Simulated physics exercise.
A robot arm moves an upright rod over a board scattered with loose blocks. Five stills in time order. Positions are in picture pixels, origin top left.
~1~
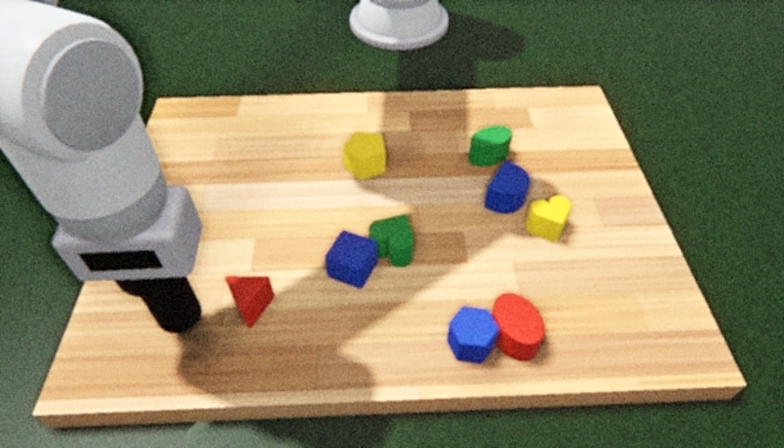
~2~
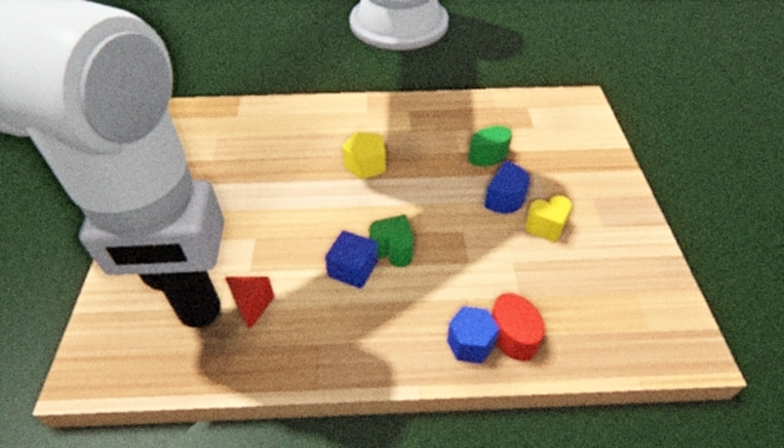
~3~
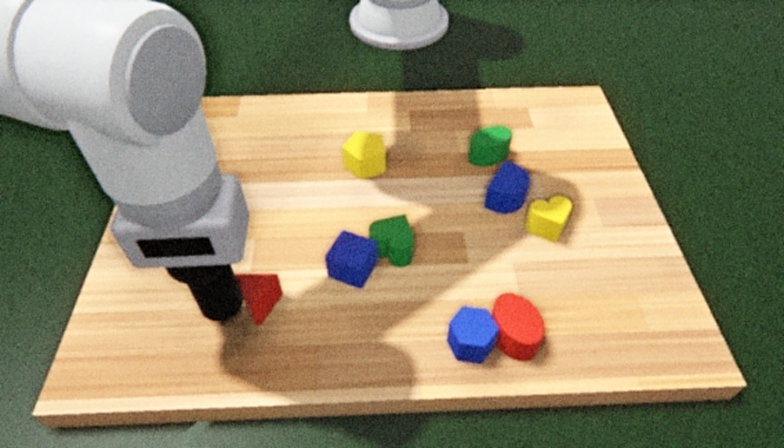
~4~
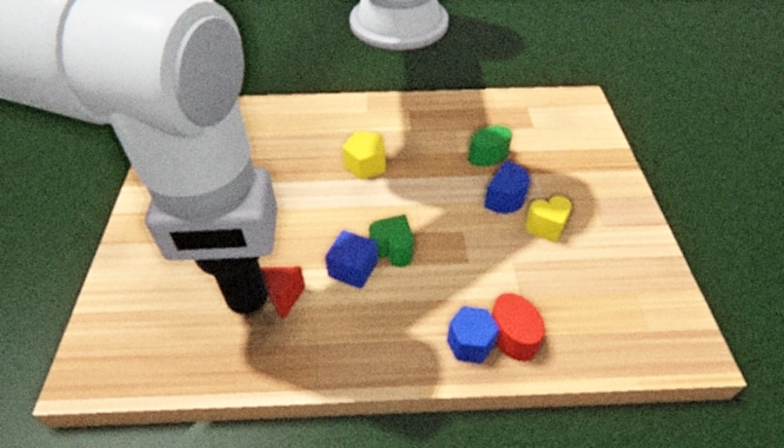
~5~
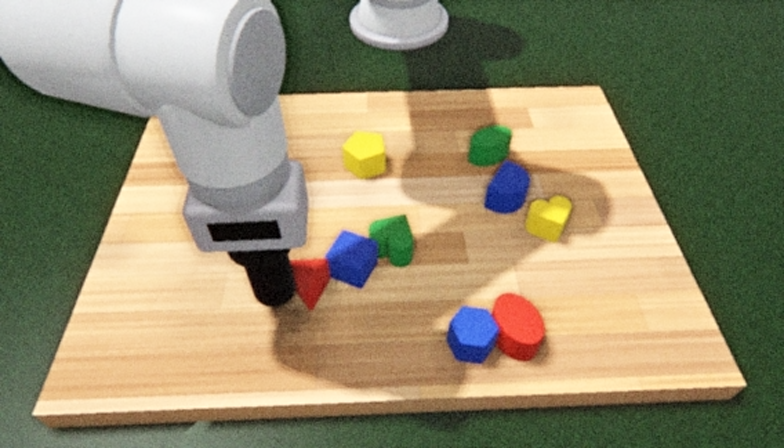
The clip shows a robot arm moving an upright black rod rightward over a wooden board of scattered colored blocks, reaching a red triangle and pushing it right toward a blue block beside a green heart-shaped one.
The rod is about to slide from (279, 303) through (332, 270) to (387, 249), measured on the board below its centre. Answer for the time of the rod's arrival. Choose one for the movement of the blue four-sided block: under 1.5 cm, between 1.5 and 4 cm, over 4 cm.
My answer is that it shifts over 4 cm.
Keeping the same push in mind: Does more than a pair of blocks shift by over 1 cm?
Yes
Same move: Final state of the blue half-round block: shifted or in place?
That block will keep its spot.
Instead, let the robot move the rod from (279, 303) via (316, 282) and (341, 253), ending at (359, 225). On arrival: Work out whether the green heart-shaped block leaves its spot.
Answer: Moved.
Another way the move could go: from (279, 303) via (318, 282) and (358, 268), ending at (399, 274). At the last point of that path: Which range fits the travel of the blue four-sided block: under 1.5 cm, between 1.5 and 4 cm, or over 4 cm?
More than 4 cm.
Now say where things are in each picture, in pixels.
The first frame shows tip of the rod (180, 315), middles of tops, red triangle (245, 287), blue four-sided block (351, 248), green heart-shaped block (393, 230), blue half-round block (510, 178).
The second frame shows rod (200, 309), nothing pushed.
The third frame shows rod (222, 303), red triangle (254, 284).
The fourth frame shows rod (247, 297), red triangle (279, 277).
The fifth frame shows rod (275, 290), red triangle (306, 270), blue four-sided block (351, 248), green heart-shaped block (393, 230), blue half-round block (510, 178).
The first path, step by step. One third of the way, rod (311, 266); red triangle (344, 263), turned 35° clockwise; blue four-sided block (363, 240); green heart-shaped block (399, 225), turned 15° clockwise.
Two thirds of the way, rod (349, 248); red triangle (376, 258), turned 55° clockwise; blue four-sided block (387, 227), turned 15° clockwise; green heart-shaped block (422, 214), turned 20° clockwise.
At the end, rod (386, 235); red triangle (392, 255), turned 110° clockwise; blue four-sided block (424, 217), turned 25° clockwise; green heart-shaped block (456, 205), turned 20° clockwise; blue half-round block unmoved.
